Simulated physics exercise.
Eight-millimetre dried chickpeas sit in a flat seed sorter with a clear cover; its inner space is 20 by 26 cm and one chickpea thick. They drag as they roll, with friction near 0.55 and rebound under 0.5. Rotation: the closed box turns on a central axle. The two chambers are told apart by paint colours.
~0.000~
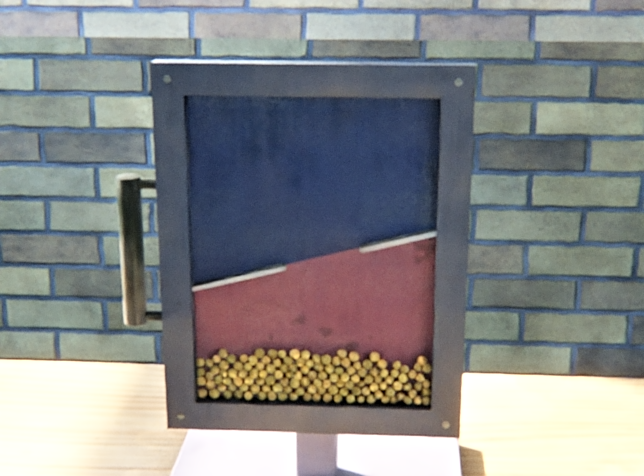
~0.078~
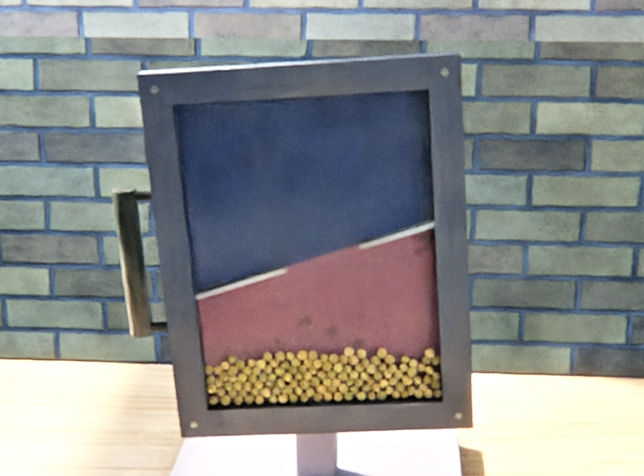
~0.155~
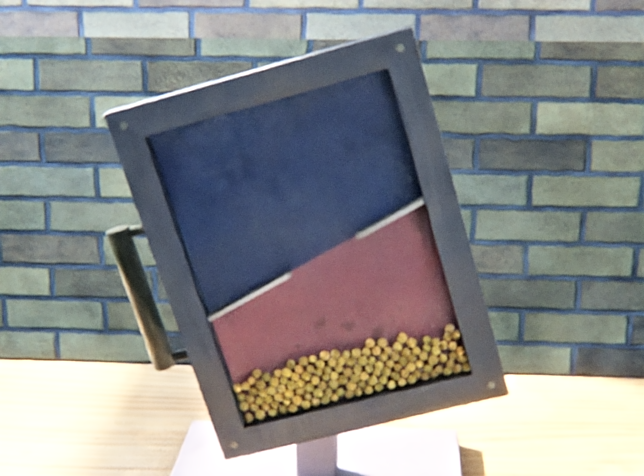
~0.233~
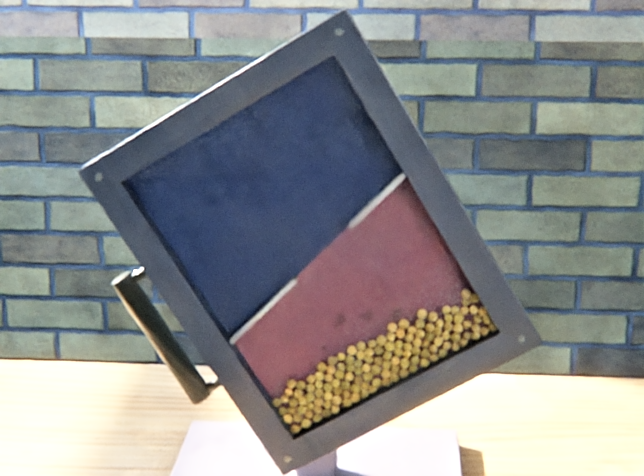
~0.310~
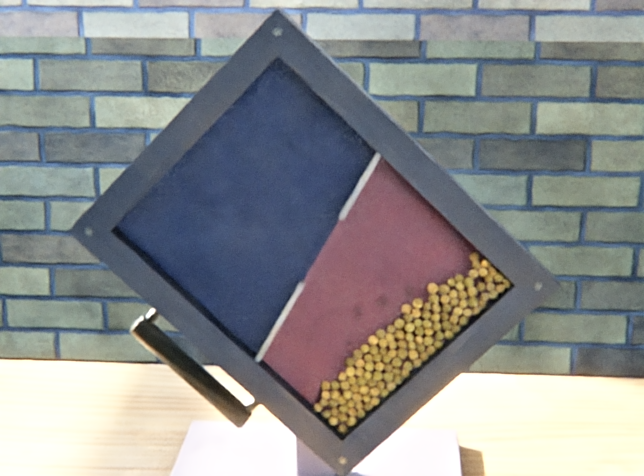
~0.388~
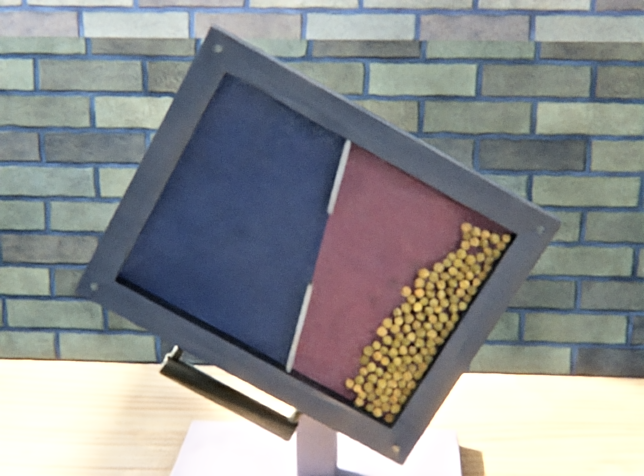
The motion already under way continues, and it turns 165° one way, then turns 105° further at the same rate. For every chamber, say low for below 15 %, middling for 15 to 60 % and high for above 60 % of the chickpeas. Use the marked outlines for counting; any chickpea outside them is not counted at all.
Pink chamber middling, blue chamber middling.
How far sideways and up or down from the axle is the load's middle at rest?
Right: About 3 cm; below: About 7 cm.
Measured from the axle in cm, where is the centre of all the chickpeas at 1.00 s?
6 cm right, 3 cm above.
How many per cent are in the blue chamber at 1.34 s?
I'd put it around 45 in a hundred.
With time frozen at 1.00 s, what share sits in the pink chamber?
About 85 %.
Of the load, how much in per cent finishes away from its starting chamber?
I'd say something like 50 percent.
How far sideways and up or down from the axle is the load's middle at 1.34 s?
Some 1 cm right and 3 cm below.
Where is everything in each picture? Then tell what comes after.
The first picture shows level; about 130 chickpeas; chickpeas' middle (313, 378); highest (342, 354); pink (322, 329), blue (305, 179).
The second picture shows turned 4° anticlockwise; chickpeas' middle (322, 378); highest (430, 353).
The third picture shows turned 16° anticlockwise; chickpeas' middle (349, 374); highest (450, 329); wall ends (207, 319) to (289, 274), (359, 236) to (427, 198).
The fourth picture shows turned 31° anticlockwise; chickpeas' middle (381, 363); highest (466, 294).
The fifth picture shows turned 46° anticlockwise; chickpeas' middle (406, 345); highest (474, 257).
The sixth picture shows turned 61° anticlockwise; chickpeas' middle (422, 326); highest (467, 228); pink (389, 285), blue (243, 223).
After 1.00 s, it stands 165° anticlockwise; the chickpeas' middle is 6 cm right of and 3 cm above the centre; pink 85 %, blue 15 %.
After 1.34 s, it has come round 217° anticlockwise; the chickpeas' middle is 1 cm right of and 3 cm below the centre; pink 55 %, blue 45 %.
After 1.69 s, it has come round 270° anticlockwise; the chickpeas' middle is 3 cm right of and 7 cm below the centre; pink 50 %, blue 50 %.
Settled by 2.2 s, it has come round 270° anticlockwise; pink 50 %, blue 50 %.
